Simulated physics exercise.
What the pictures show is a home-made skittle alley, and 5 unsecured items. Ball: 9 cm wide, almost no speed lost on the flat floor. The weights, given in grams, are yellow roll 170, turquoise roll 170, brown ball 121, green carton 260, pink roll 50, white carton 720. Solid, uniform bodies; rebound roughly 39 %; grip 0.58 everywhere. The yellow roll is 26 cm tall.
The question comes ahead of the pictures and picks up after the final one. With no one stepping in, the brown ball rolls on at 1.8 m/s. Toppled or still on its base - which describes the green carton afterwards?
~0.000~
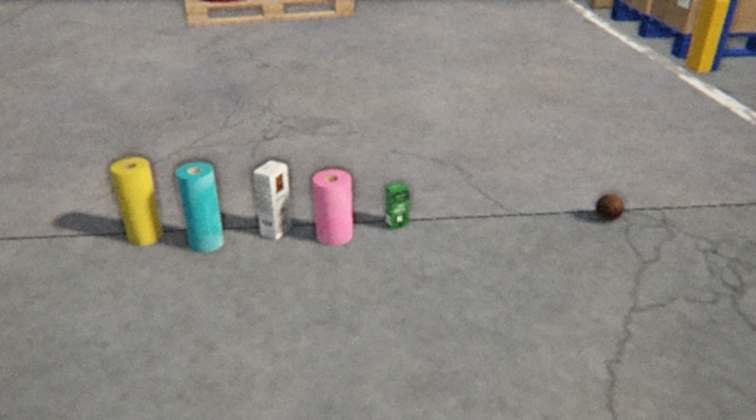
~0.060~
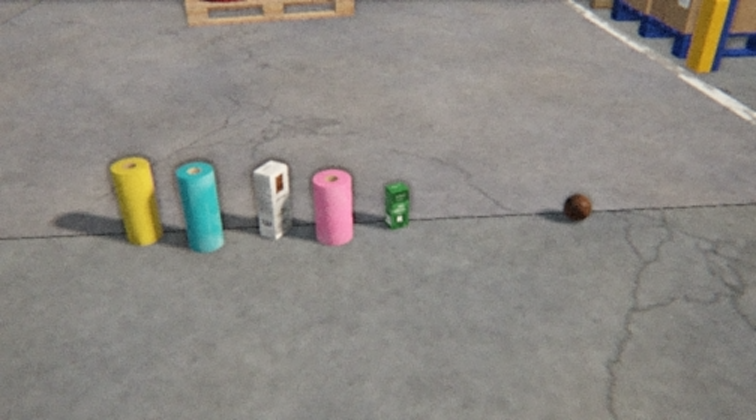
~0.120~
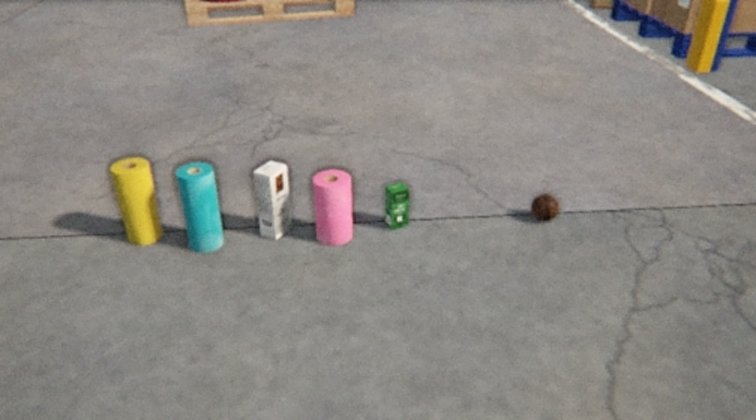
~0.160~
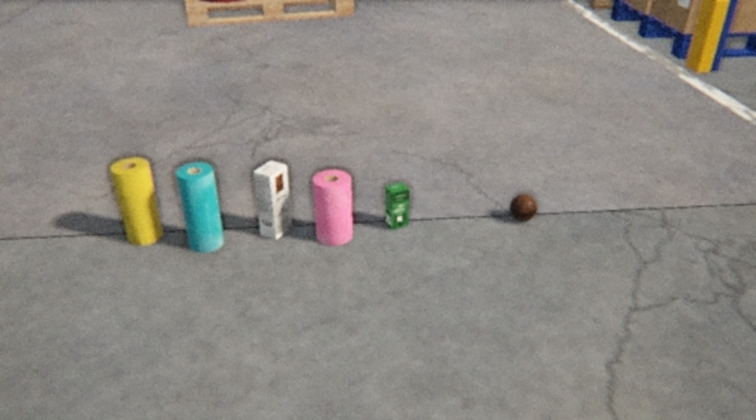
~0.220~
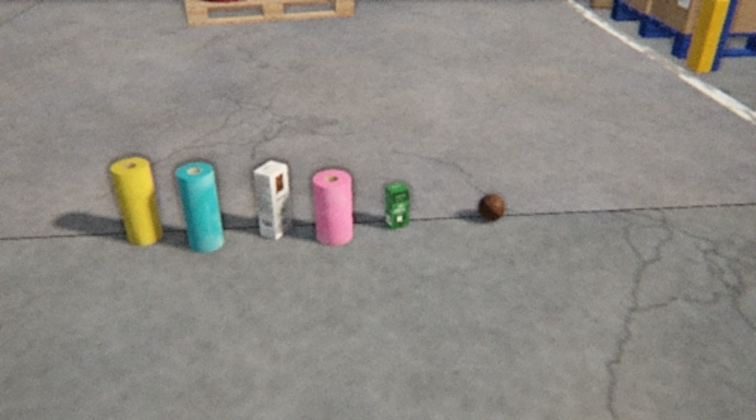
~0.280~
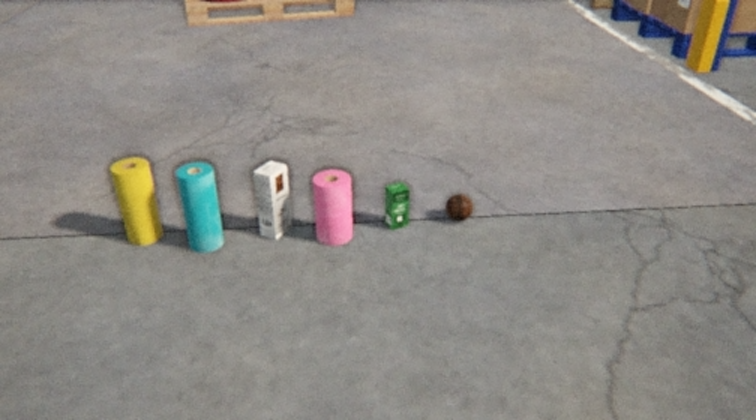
It loses its balance.
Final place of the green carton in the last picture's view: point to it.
It ends up at about (364, 231).
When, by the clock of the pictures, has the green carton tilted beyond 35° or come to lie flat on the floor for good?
Near 0.6 s.
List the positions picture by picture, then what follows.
Ball has run 0 cm; brown ball (610, 208); green carton (397, 206), in the first frame.
Ball has run 11 cm; brown ball (577, 208); pink roll (333, 208), in the second frame.
Ball has run 22 cm; brown ball (545, 208); yellow roll (138, 202), in the third frame.
Ball has run 29 cm; brown ball (523, 208); pink roll (333, 208), in the fourth frame.
Ball has run 40 cm; brown ball (491, 208); yellow roll (138, 202), in the fifth frame.
Ball has run 51 cm; brown ball (459, 208); green carton (397, 207), in the sixth frame.
After 0.78 s, ball has run 86 cm; brown ball near (367, 176); green carton 72° off upright near (369, 222).
After 1.68 s, ball has run 140 cm; brown ball near (282, 125); green carton on its side near (364, 231); pink roll moved 2 cm.
In the end (2.5 s), toppled on the floor, green carton; the other 4 under 8 cm from the start. At the end, from the last picture's camera, green carton near (364, 231).
